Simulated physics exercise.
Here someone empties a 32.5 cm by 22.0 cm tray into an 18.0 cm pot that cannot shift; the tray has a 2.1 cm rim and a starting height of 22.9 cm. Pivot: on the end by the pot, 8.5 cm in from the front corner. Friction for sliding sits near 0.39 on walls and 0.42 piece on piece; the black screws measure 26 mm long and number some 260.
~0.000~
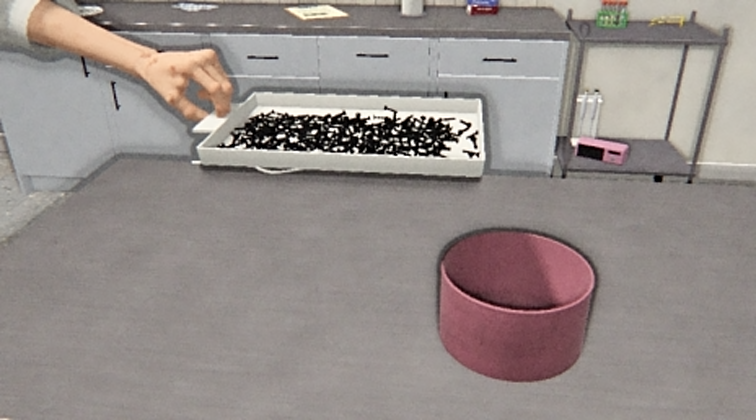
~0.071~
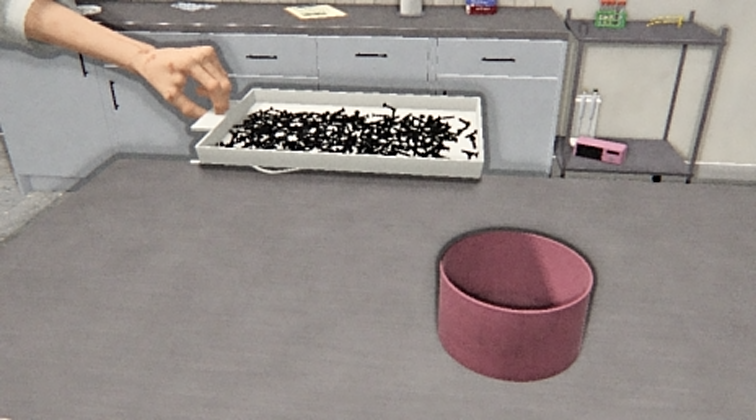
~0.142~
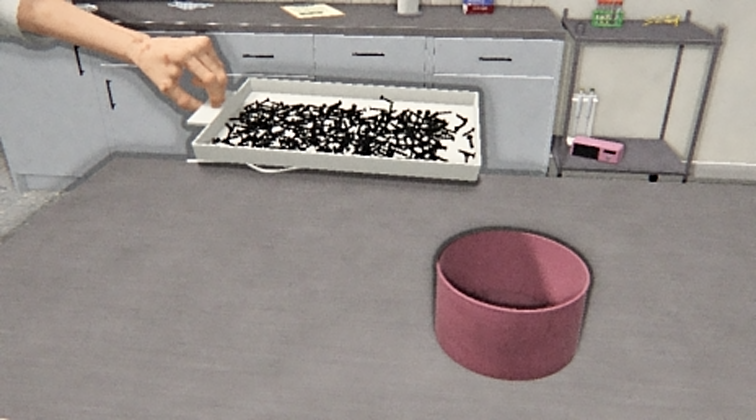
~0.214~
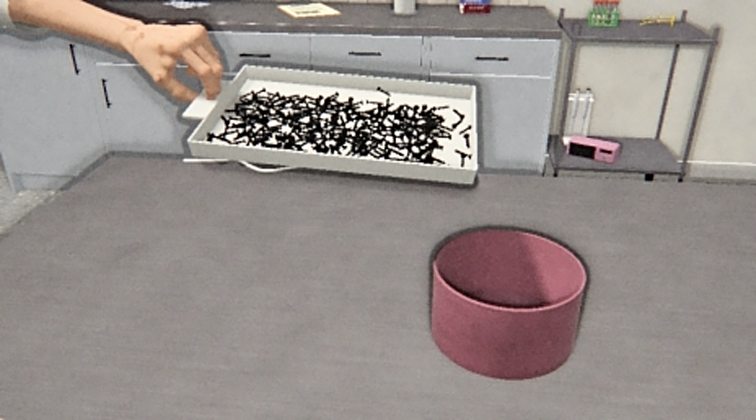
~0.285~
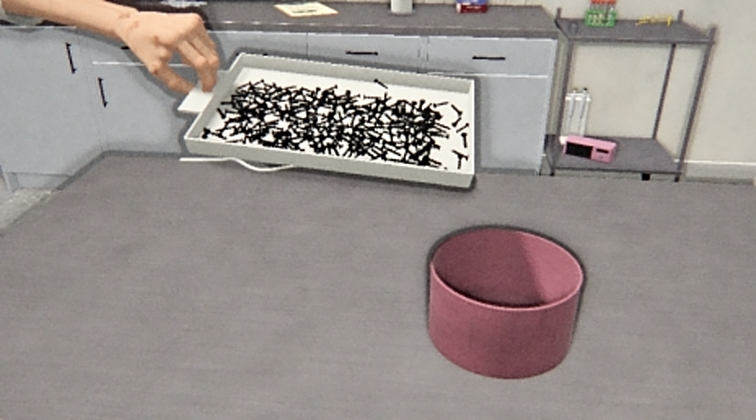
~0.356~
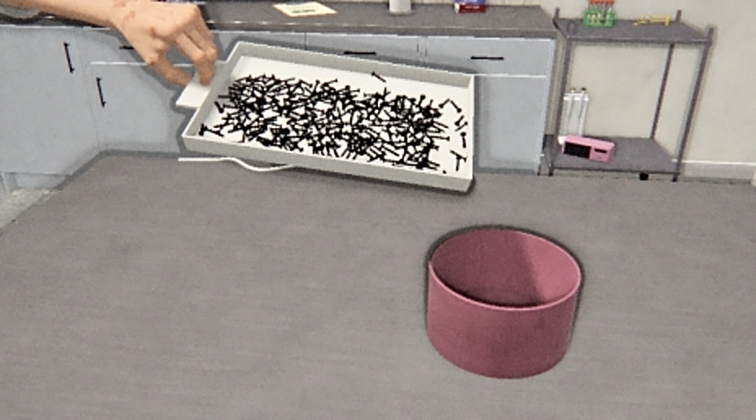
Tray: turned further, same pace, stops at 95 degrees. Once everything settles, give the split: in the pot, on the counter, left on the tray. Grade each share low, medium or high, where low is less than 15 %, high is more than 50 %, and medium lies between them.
Shares - pot: Medium, counter: High, tray: Low.
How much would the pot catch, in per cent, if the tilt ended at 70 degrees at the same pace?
It would be near 15 per cent.
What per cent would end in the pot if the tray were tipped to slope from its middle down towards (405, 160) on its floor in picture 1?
About 95 per cent.
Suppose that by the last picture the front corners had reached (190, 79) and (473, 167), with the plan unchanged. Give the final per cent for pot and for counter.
You'd end with pot at 95 and counter at 5.
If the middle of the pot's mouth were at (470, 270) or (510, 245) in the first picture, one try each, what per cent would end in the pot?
Estimates: 65 in a hundred and 20 in a hundred.
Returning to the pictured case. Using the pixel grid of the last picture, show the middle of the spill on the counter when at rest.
The spill is centred close to (390, 336).
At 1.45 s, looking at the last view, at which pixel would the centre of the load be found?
Load centre: About (382, 188) px.
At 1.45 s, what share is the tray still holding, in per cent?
75 %, give or take.
After 1.01 s, tilt 53 degrees; the tray holds 100 %, the pot 0 %.
After 1.45 s, tilt 78 degrees; the tray holds 75 %, the pot 5 %.
After 1.96 s, tilt 95 degrees; the tray holds 0 %, the pot 25 %.
In the end, at 2.8 s, pot 30 %, counter 70 %, tray 0 %.
